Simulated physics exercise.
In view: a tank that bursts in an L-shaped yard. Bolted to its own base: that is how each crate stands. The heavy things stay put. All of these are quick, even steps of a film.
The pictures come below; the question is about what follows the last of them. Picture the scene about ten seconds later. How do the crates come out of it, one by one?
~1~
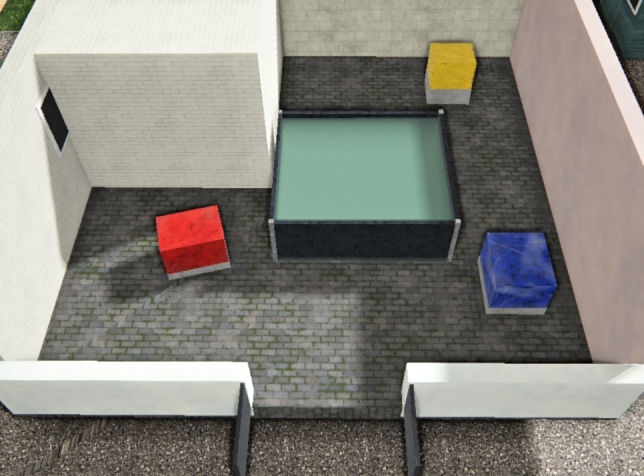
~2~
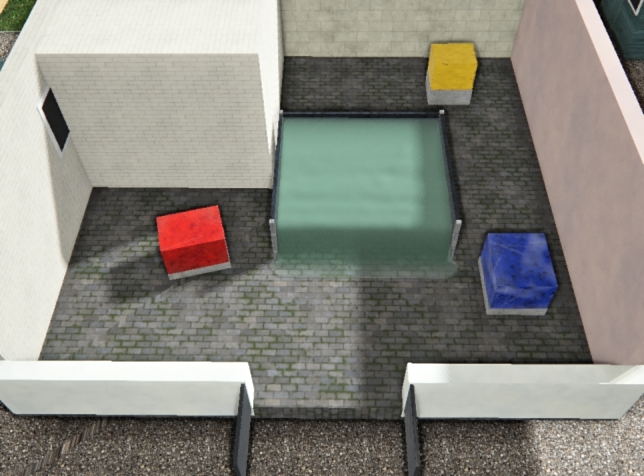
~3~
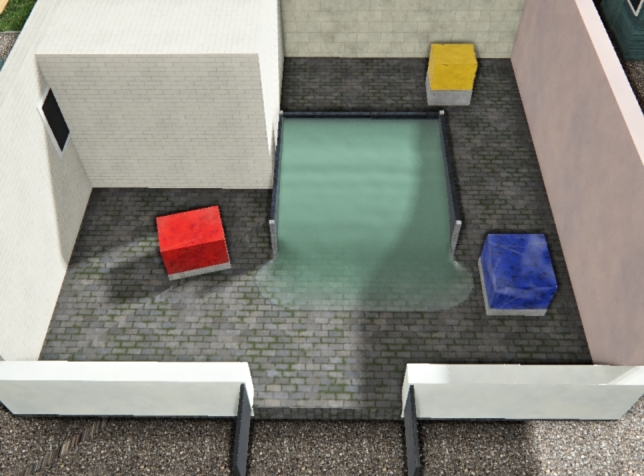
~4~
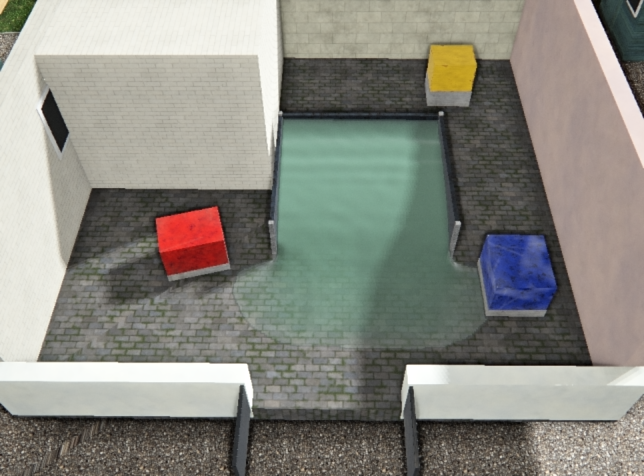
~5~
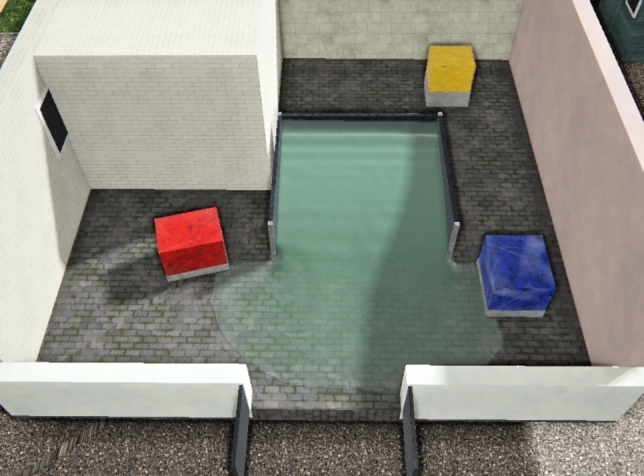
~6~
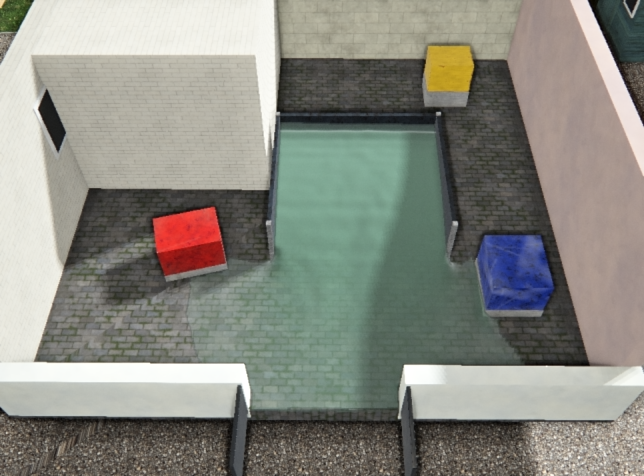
One by one: The yellow crate comes out dry; the blue crate comes out wet; the red crate comes out dry.
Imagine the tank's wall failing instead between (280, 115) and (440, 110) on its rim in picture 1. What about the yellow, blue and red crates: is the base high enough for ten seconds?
My guess is yellow goes wet, blue goes wet, and red remains untouched.
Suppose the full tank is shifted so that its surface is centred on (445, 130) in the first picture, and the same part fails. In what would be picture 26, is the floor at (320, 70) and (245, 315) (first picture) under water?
As listed: No water, under water.
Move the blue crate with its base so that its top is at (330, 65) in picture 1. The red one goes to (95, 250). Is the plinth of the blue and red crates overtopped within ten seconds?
Looking at both, the blue crate is left untouched, and the red crate gets submerged.
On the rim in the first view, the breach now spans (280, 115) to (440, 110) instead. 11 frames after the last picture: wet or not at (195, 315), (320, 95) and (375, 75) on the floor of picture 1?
Okay, the first is left untouched, the next is waterlogged, and the last is waterlogged.
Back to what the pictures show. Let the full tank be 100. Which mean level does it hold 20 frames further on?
About 18 per cent.
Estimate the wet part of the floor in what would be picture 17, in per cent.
Estimated share: Around 40 %.
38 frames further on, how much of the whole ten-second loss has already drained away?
My figure: 90 percent.
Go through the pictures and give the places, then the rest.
Still water in the water tank at (362, 167), in the first picture.
The front is at (456, 265), out from the gap at (363, 245), in the second picture.
Water pours out at (363, 248) and has run to (467, 286), in the third picture.
The front is at (483, 316), out from the gap at (362, 251), in the fourth picture.
The front is at (496, 343), out from the gap at (361, 252), in the fifth picture.
Water pours out at (360, 252) and has run to a hidden place, in the sixth picture.
A moment on, water covers 30 % of the floor; the yellow crate not reached, the blue crate water round its plinth, the red crate water round its plinth.
Next, water covers 40 % of the floor; the yellow crate not reached, the blue crate water round its plinth, the red crate water round its plinth.
Then, water covers 60 % of the floor; the yellow crate water round its plinth, the blue crate water round its plinth, the red crate water round its plinth.
Later, water covers 90 % of the floor; the yellow crate water round its plinth, the blue crate water round its plinth, the red crate water round its plinth.
In the end, water covers 100 % of the floor; the yellow crate stayed above the water, the blue crate was topped, the red crate stayed above the water.
